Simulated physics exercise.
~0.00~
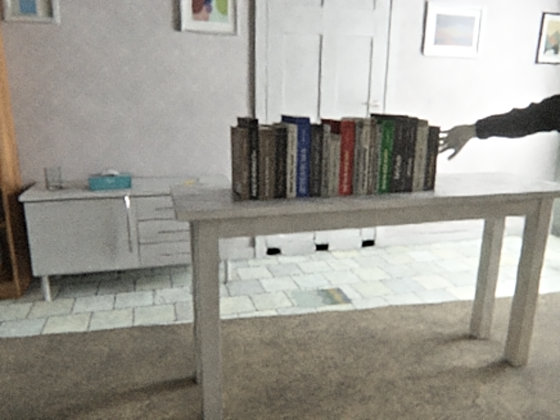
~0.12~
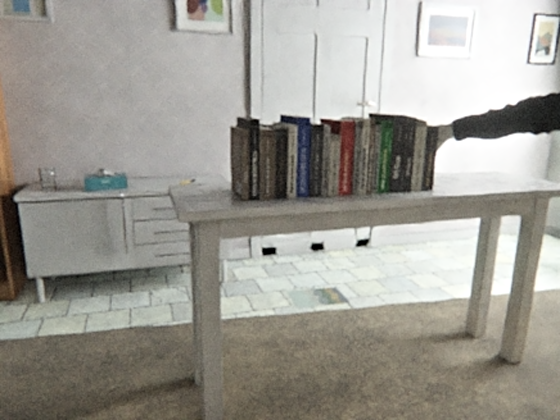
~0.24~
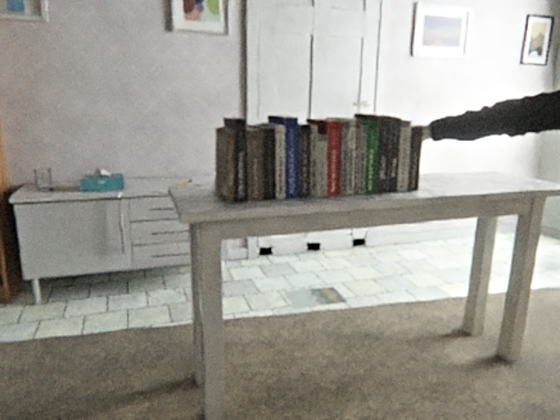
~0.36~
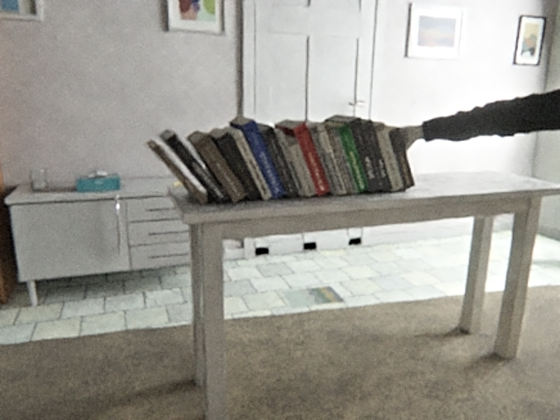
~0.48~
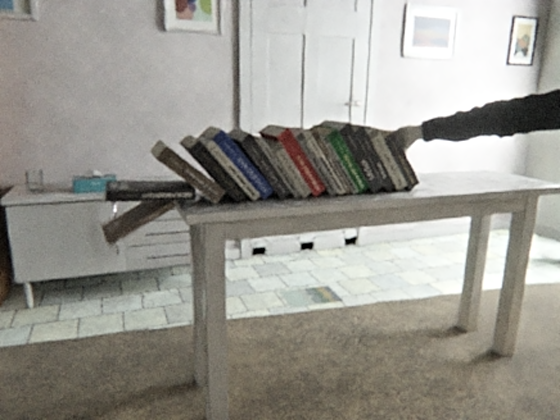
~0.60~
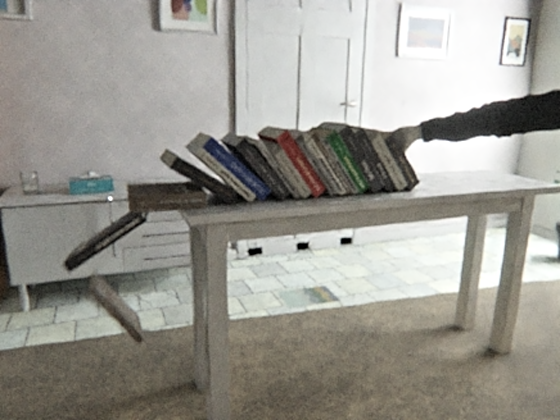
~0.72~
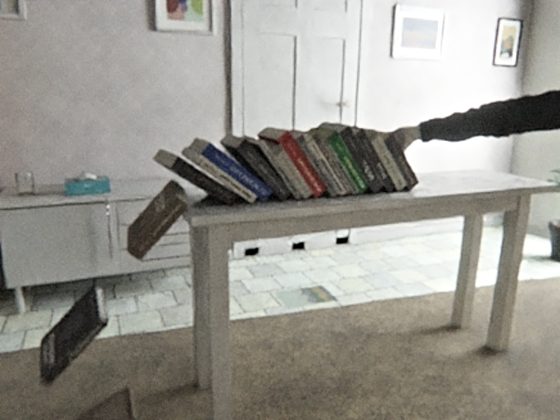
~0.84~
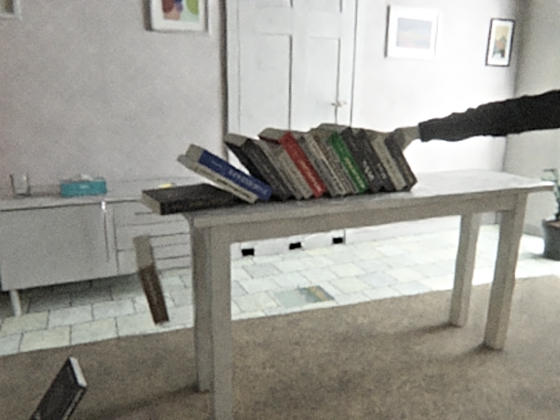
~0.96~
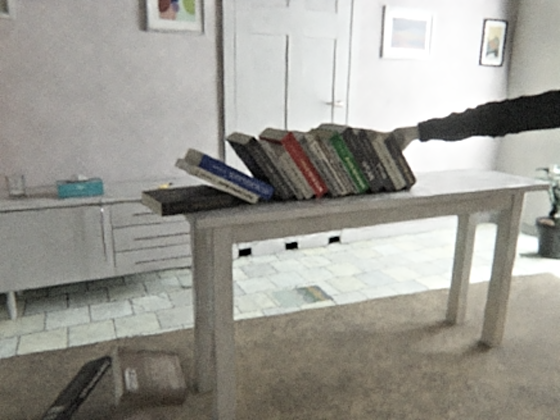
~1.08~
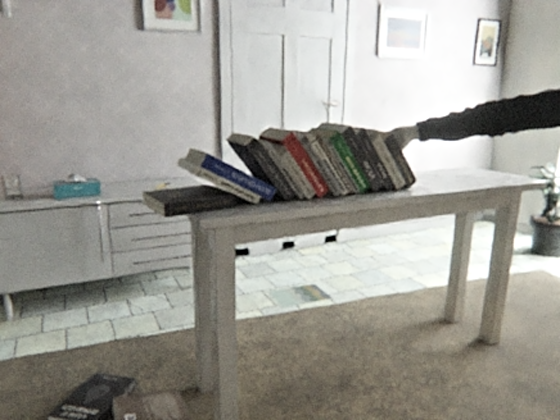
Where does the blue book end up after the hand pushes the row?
It stays on top of the table, tilted far over to the left near the table's left end, resting on a book that lies flat.
A hand in a dark sleeve reaches from the right toward a row of upright books on a pale table, among them a blue, a red and a green one. The table is seen from its long side in a carpeted room, with a low white cabinet behind at left. The hand pushes the row left and stays against it, and the books tip leftward. Three slide off the left end one after another and drop to the carpet. Another settles flat, jutting past the edge, with the blue book slanting low over it while the red and green ones lean behind.
